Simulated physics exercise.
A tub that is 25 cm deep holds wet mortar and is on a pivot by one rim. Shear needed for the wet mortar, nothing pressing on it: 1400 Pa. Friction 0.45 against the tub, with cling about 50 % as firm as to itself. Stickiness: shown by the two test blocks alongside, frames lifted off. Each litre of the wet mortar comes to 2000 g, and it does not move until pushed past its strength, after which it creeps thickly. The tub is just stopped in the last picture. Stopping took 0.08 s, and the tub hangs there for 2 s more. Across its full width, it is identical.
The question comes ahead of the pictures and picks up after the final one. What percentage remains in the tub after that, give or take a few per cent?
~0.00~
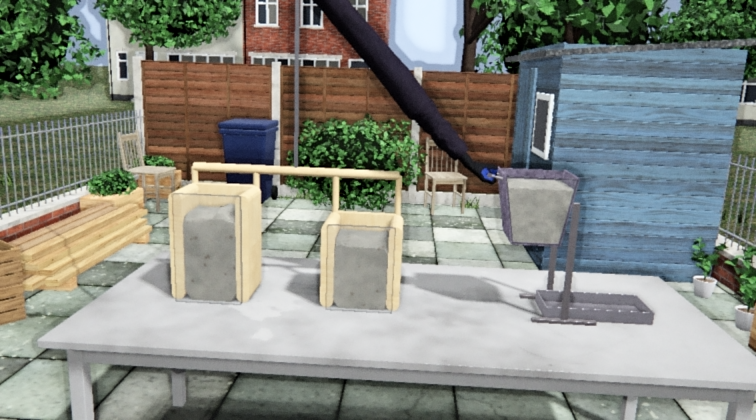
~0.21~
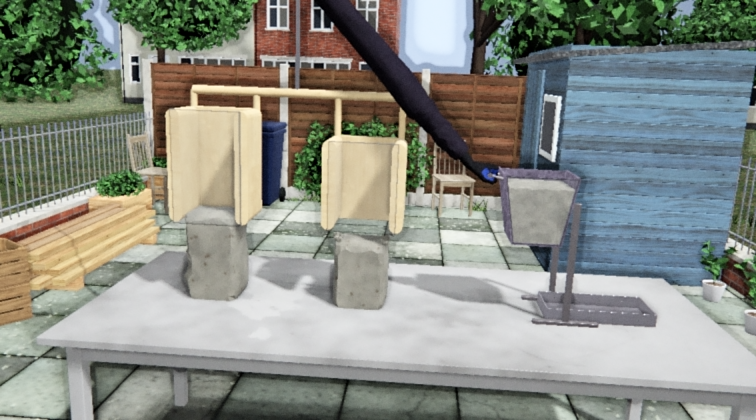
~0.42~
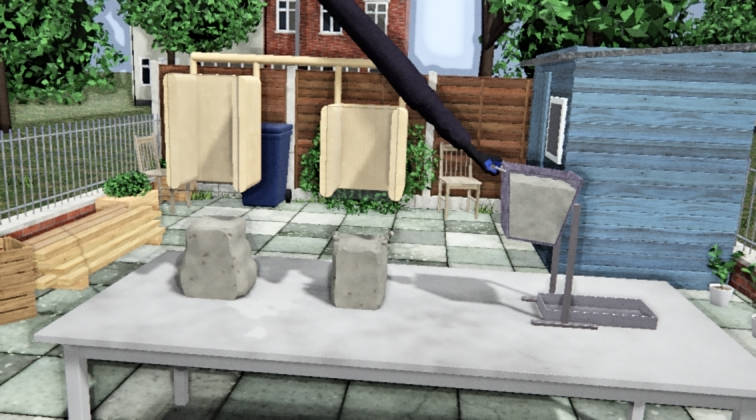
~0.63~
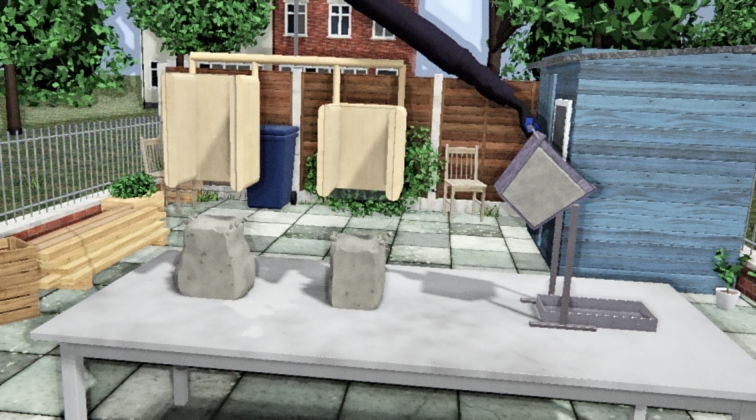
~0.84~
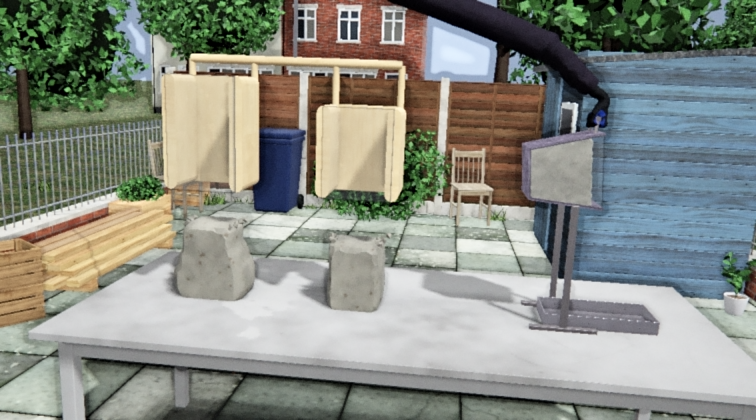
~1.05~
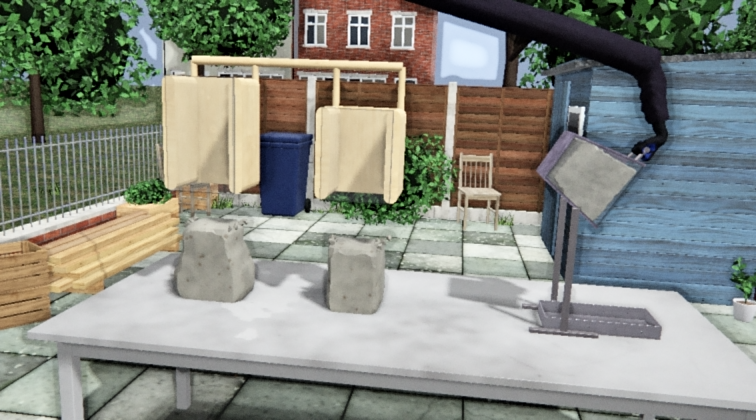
0 %.
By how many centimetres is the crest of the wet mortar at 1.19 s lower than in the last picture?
Roughly 9 cm.
After 1.19 s, the tub is at 121 degrees and holds 52 %.
After 1.36 s, the tub is at 121 degrees and holds 0 %.
After 1.53 s, the tub is at 121 degrees and holds 0 %.
After 1.70 s, the tub is at 121 degrees and holds 0 %.
After 3.05 s, the tub is at 121 degrees and holds 0 %.
